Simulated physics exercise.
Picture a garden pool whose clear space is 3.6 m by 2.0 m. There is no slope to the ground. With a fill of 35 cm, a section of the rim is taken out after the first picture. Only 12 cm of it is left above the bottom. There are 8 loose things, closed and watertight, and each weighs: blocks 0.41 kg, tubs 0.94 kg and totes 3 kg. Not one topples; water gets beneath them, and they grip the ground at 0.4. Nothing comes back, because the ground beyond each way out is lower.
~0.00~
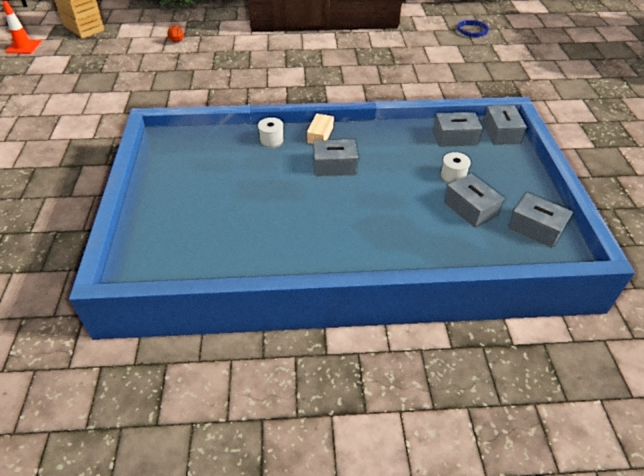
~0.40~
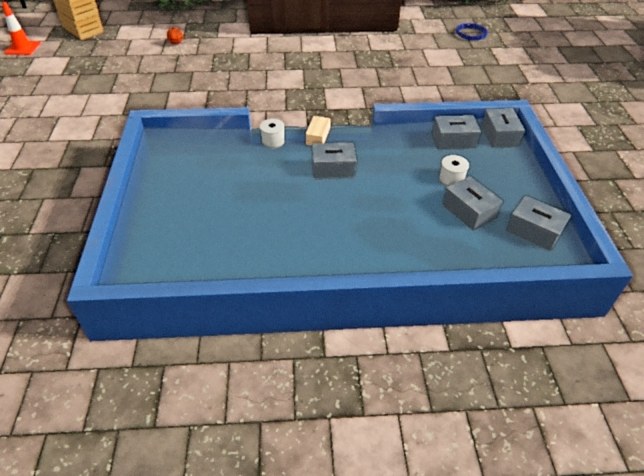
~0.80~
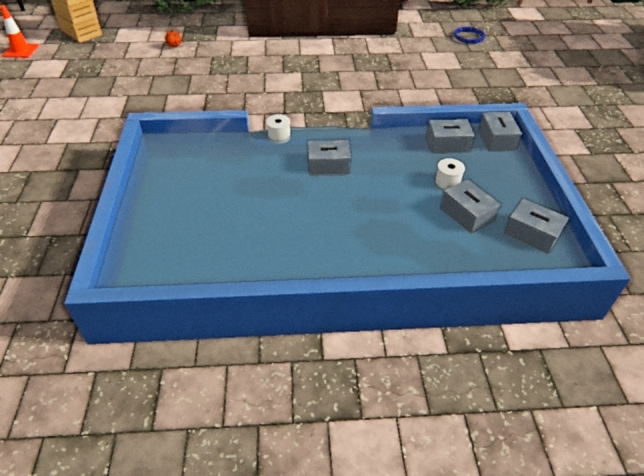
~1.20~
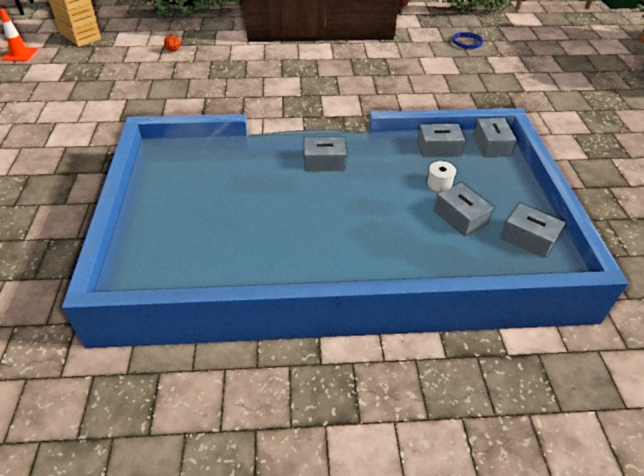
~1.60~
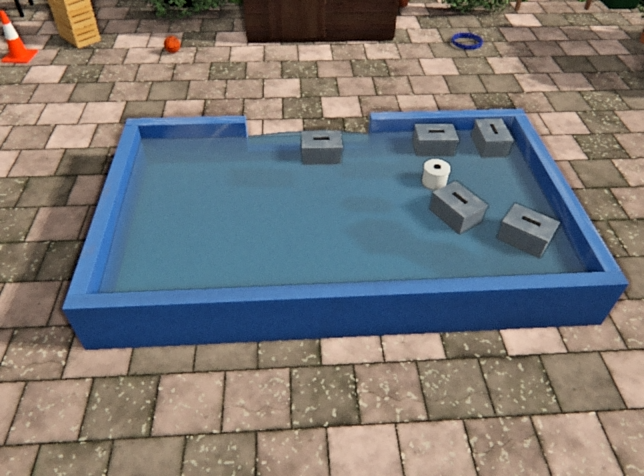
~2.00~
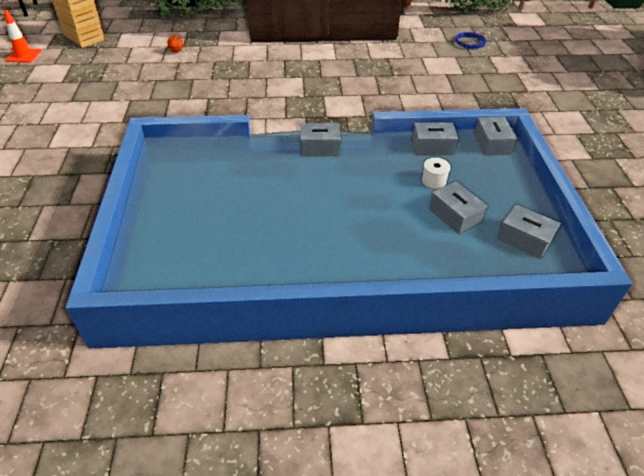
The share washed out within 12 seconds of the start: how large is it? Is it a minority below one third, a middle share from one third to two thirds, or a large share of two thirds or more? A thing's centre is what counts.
I expect a middle share to get out.
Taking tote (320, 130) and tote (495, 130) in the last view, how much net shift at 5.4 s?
Washed out; 20 cm.
After 2.8 s 3 of 8 are out; 5 afloat.
After 5.4 s 3 of 8 are out; 5 afloat.
After 8.0 s 4 of 8 are out; 4 afloat.
After 12.0 s 4 of 8 are out; 4 afloat.
